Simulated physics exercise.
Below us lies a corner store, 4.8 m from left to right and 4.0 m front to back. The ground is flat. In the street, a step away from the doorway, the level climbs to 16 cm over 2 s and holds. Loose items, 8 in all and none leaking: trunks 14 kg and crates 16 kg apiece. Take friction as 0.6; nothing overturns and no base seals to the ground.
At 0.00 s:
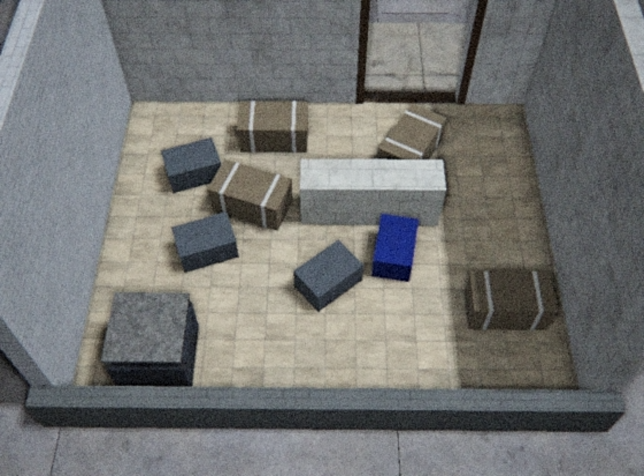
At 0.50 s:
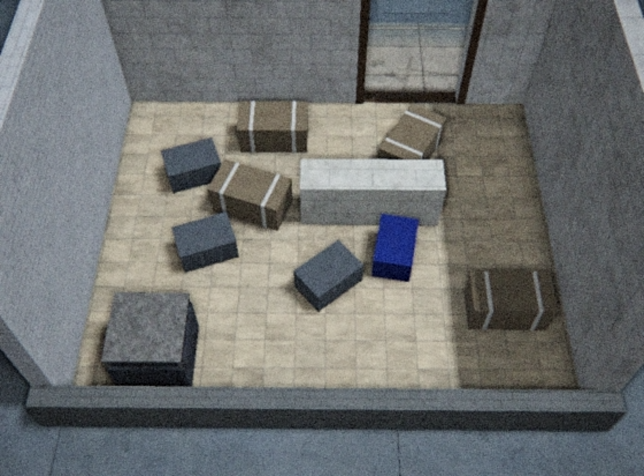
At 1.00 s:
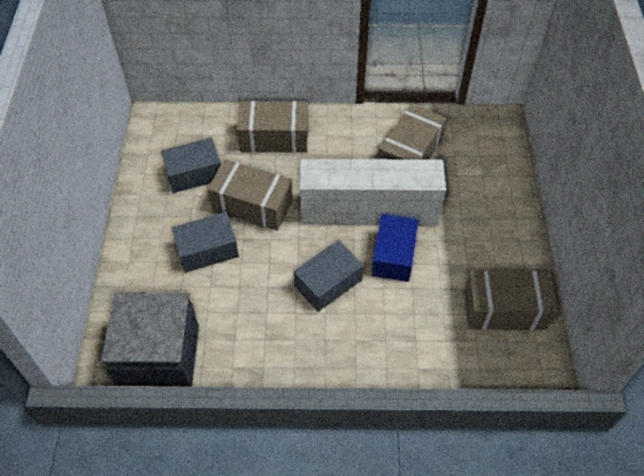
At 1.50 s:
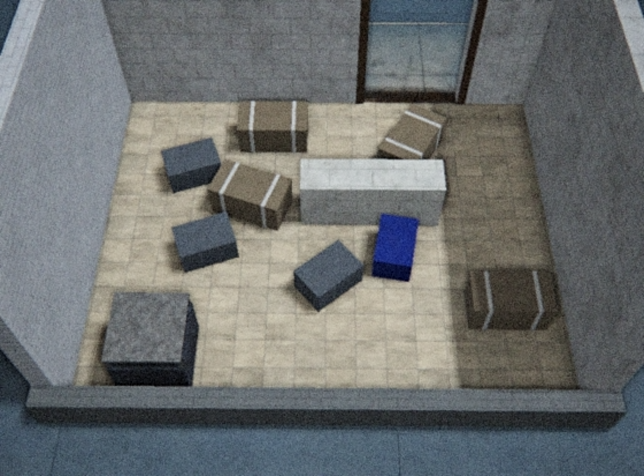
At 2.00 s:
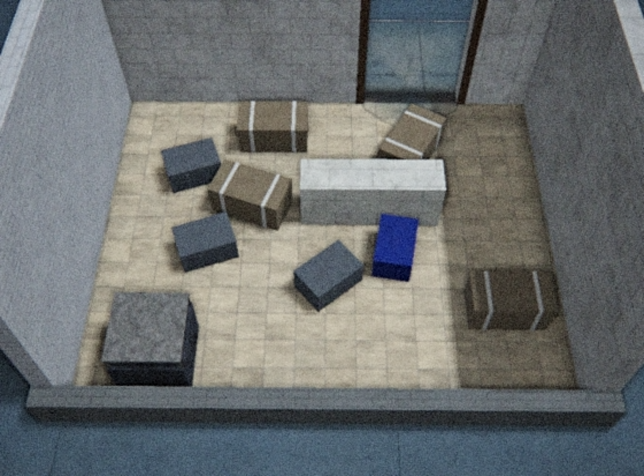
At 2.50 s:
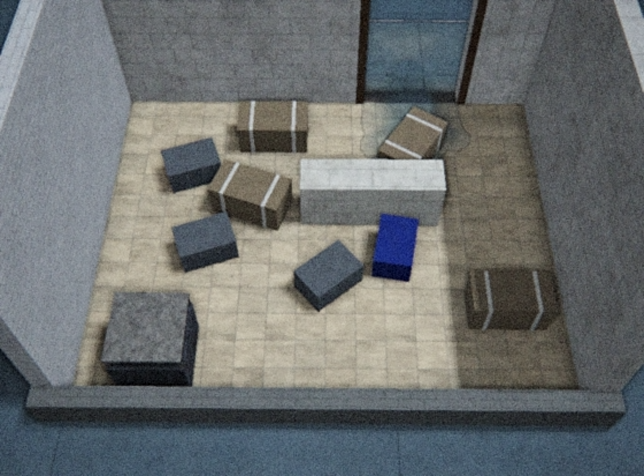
Corner store seen from above, water covering the street outside and starting to spread through the doorway, crates and trunks staying still.
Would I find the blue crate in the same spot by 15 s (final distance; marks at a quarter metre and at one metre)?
The blue crate barely shifts.
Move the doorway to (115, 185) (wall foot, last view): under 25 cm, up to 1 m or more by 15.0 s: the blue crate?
Then the blue crate is nudged along.
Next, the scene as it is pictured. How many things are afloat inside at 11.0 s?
I count 3.
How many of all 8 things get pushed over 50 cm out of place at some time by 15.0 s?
5 of them.
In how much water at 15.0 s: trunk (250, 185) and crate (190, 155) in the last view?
About 8 and 10 cm.
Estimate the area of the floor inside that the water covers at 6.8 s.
Some 12 m2.
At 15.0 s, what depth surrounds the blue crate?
Roughly 6 cm.
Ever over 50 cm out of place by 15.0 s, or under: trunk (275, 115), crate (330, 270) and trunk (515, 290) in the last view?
In that order: Over, short of it, past it.
After 3.5 s the blue crate is near (396, 239), 0.0 m from its start, aground; 1 afloat.
After 6.8 s the blue crate is near (396, 239), 0.0 m from its start, aground; 2 afloat.
After 11.0 s the blue crate is near (396, 239), 0.0 m from its start, aground; 3 afloat.
After 15.0 s the blue crate is near (398, 240), 0.0 m from its start, aground; 7 afloat.
